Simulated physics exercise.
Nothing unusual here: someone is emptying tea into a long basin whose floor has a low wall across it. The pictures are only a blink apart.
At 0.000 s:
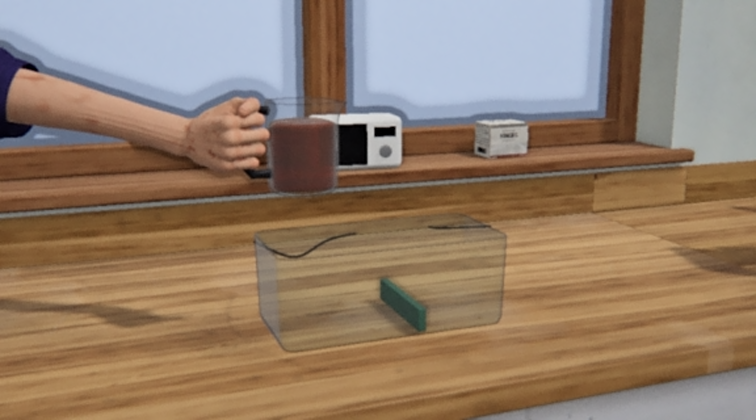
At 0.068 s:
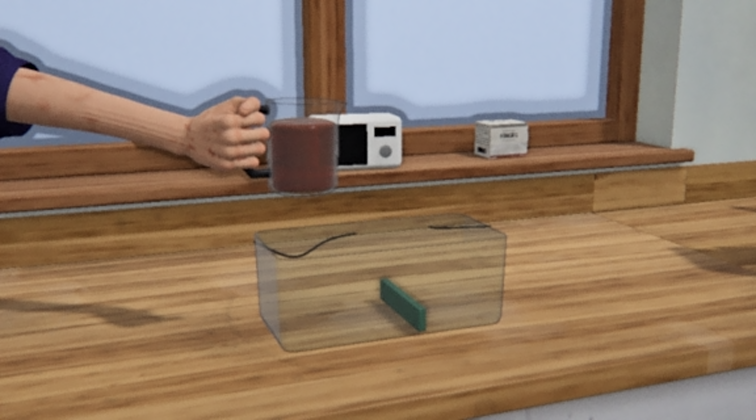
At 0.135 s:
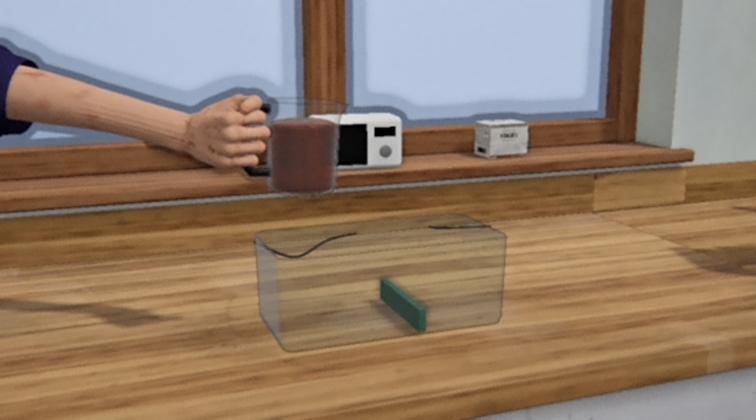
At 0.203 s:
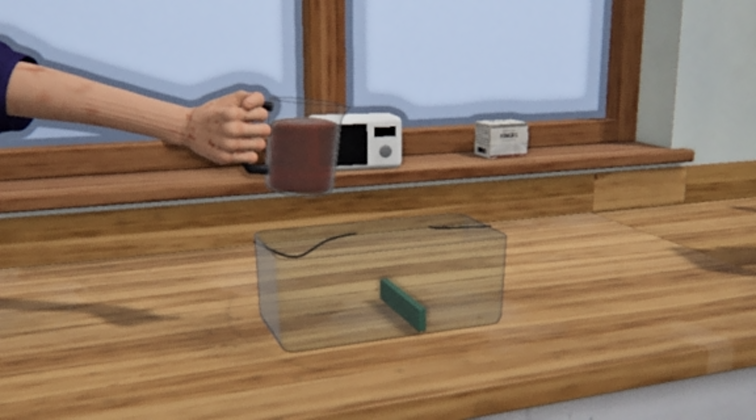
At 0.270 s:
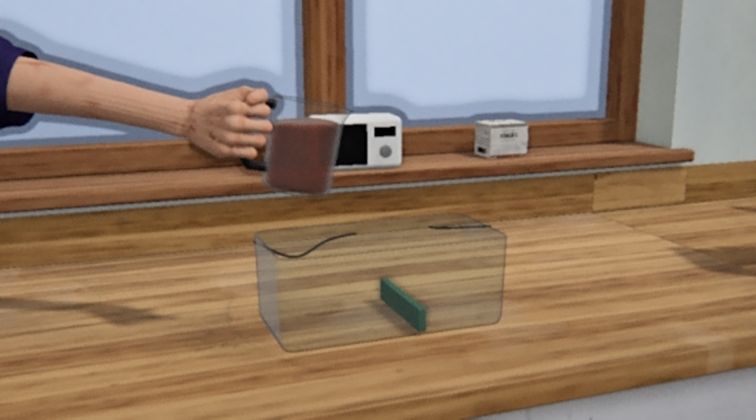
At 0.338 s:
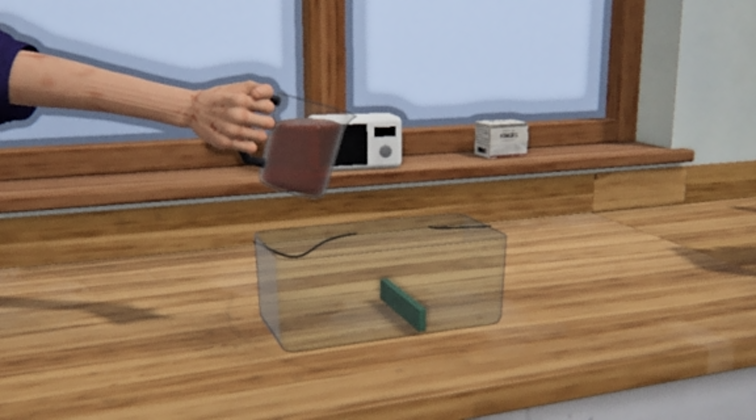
A hand slowly tilts a clear jug of reddish-brown tea rightward above a long transparent basin.
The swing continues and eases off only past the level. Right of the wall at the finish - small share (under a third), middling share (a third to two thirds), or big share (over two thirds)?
Middling.
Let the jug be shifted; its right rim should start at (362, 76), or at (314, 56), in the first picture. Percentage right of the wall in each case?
Near 75 in a hundred first, near 10 in a hundred second.
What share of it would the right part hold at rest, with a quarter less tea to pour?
Some 20 per cent.
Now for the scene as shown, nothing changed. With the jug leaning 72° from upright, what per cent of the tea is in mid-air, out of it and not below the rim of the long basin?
Roughly 15 percent.
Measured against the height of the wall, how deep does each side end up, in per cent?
About 30 on the left and about 40 on the right.
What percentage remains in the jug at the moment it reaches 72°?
Roughly 80 in a hundred.
A moment on, the jug is tipped part way and 82 per cent is still to pour, 3 is left of the wall and 2 right of it.
Next, the jug is tipped right over and 21 per cent is still to pour, 28 is left of the wall and 36 right of it.
Then the jug is tipped right over and 0 per cent is still to pour, 56 is left of the wall and 42 right of it.
Later the jug is tipped right over and 0 per cent is still to pour, 56 is left of the wall and 43 right of it.
In the end 56 per cent lies left of the wall, 43 right of it and 1 outside.
